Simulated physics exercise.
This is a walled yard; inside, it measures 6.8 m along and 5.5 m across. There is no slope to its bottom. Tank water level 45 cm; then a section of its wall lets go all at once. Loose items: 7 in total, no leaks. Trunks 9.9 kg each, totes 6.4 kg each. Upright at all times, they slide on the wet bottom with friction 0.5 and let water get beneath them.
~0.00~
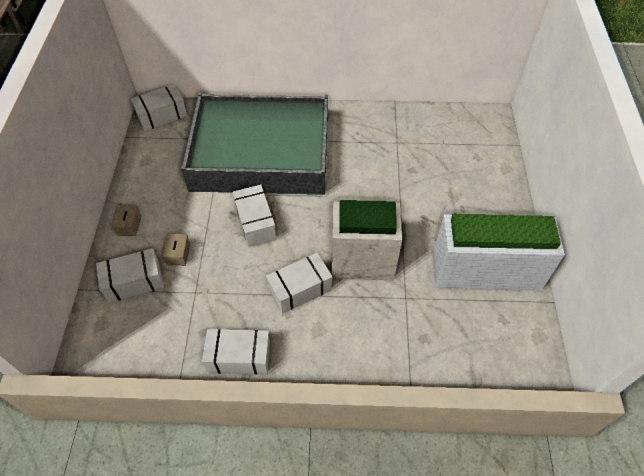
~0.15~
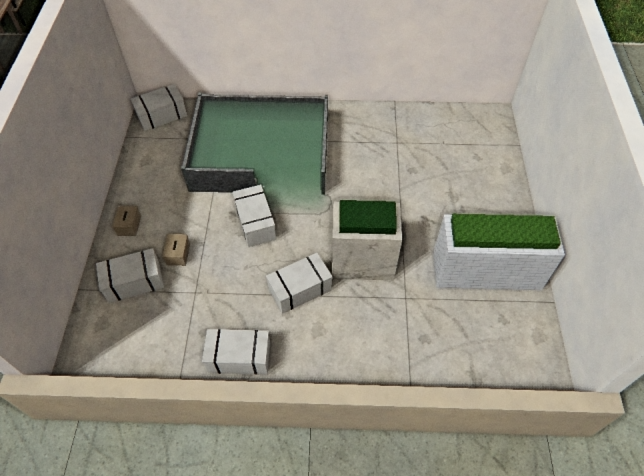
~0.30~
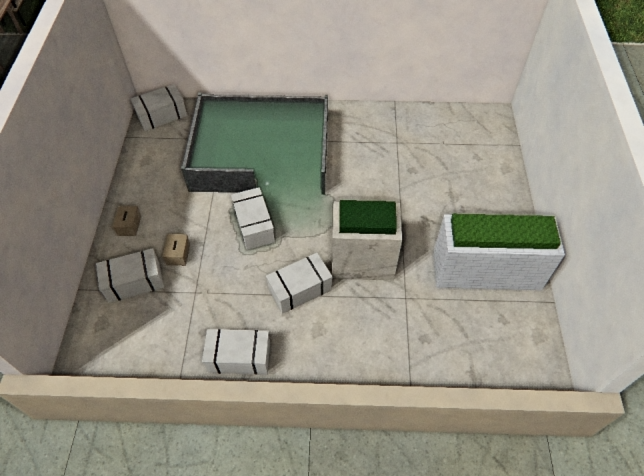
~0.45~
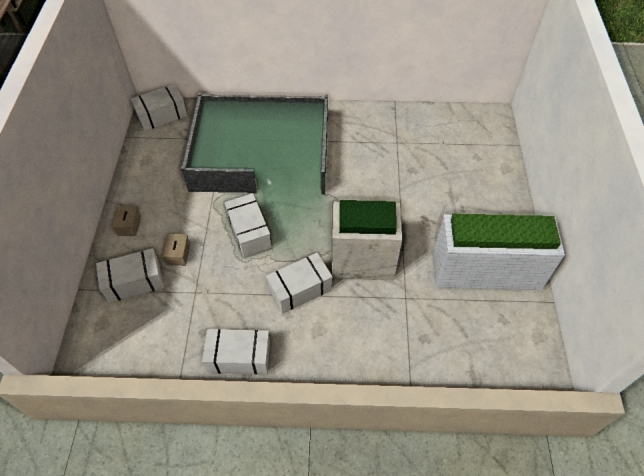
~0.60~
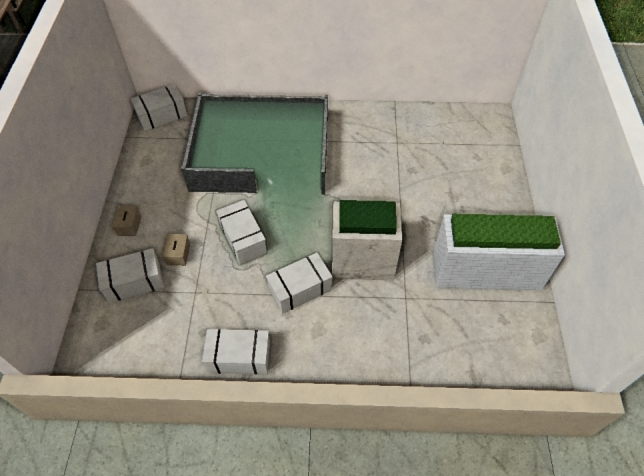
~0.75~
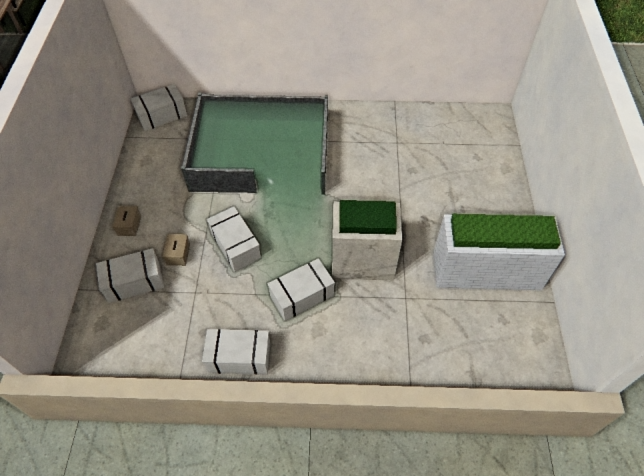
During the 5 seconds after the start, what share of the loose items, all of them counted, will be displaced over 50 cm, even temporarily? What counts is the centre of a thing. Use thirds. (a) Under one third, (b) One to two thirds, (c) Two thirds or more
b.
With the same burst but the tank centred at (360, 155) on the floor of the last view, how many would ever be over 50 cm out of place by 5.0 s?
Then 2 of them would.
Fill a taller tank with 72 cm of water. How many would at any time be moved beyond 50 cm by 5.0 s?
That would make 5 of them.
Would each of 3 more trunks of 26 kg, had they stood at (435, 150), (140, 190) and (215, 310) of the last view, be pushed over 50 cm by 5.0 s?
In the order asked: Below the mark; below the mark; above the mark.
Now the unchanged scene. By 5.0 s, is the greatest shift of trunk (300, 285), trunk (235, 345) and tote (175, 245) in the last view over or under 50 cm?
Listed in sequence: Higher; higher; lower for the last.
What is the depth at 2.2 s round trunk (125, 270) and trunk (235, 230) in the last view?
1 and 3 cm.
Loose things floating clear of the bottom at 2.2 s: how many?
The number is 1.
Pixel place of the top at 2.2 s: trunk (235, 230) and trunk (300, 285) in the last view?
About (176, 276) for the first and (356, 371) for the second.
After 1.1 s 2 of 7 are over 50 cm from their spots; 0 afloat.
After 2.2 s 2 of 7 are over 50 cm from their spots; 1 afloat.
After 3.5 s 3 of 7 are over 50 cm from their spots; 1 afloat.
After 5.0 s 3 of 7 are over 50 cm from their spots, and 3 have been at some point; 3 afloat.
